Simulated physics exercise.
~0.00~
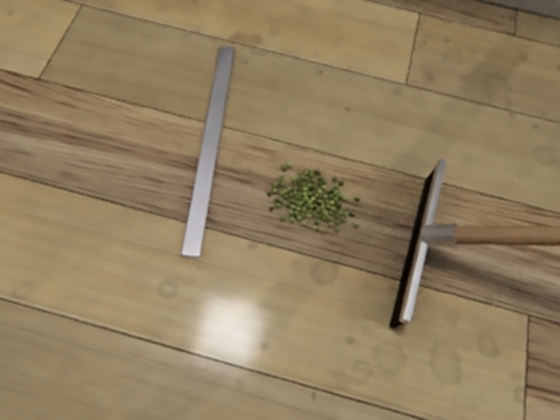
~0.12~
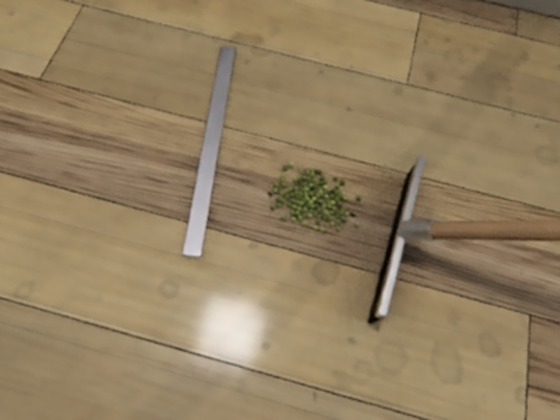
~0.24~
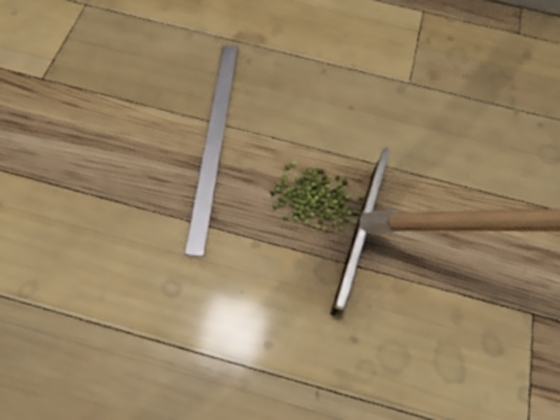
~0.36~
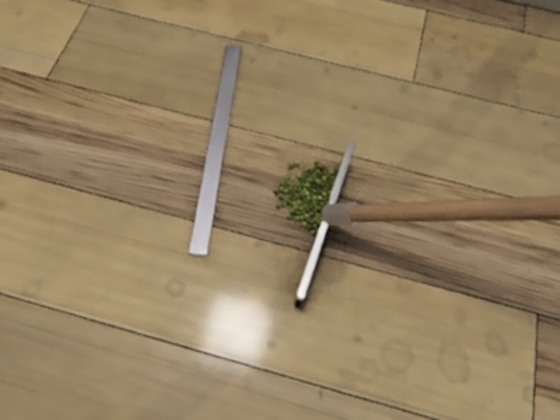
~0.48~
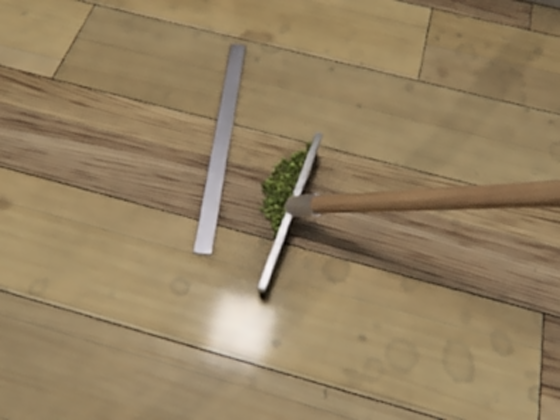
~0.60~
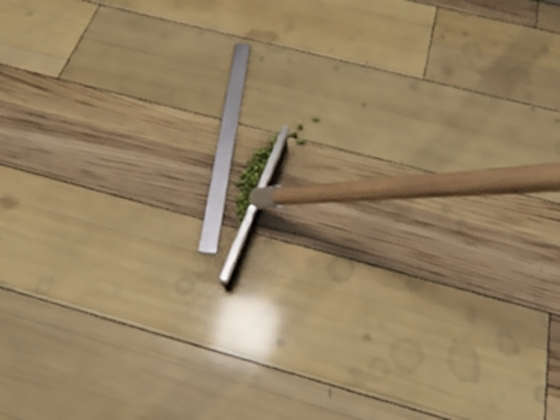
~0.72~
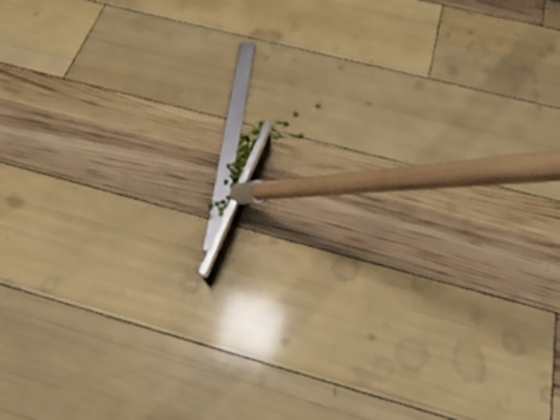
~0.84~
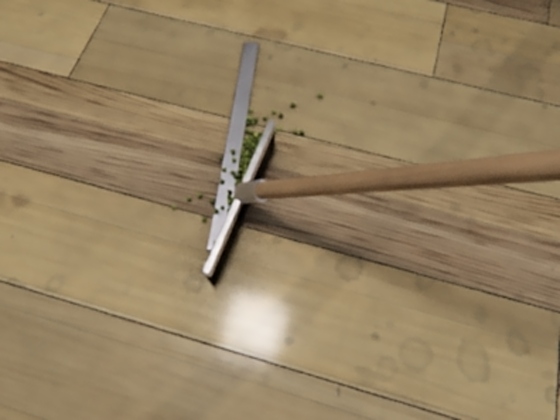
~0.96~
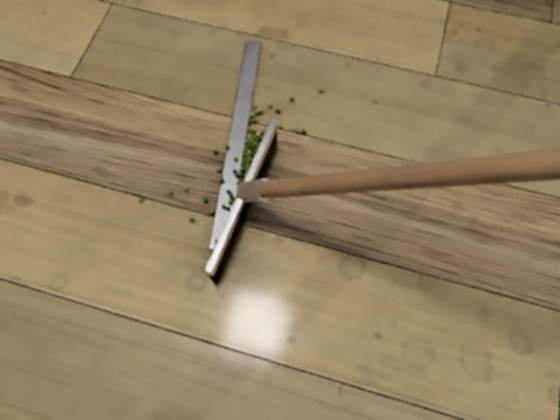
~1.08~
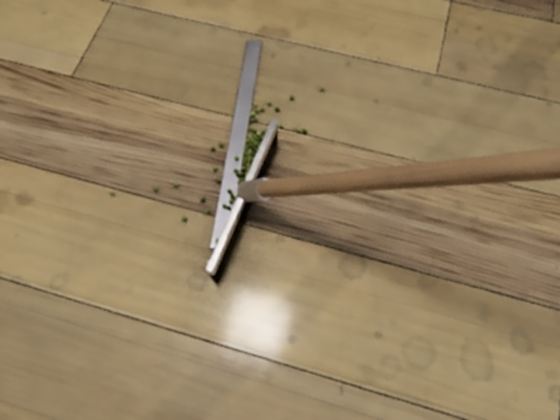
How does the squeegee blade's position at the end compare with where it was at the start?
At the start the blade stands well to the right, beyond the green pile and away from the metal strip. By the end it is further left and slightly higher in view, with its lower end up against the strip.
A wooden-handled squeegee pushing small green peas left across a wood floor against a metal strip, some scattering around and past it.
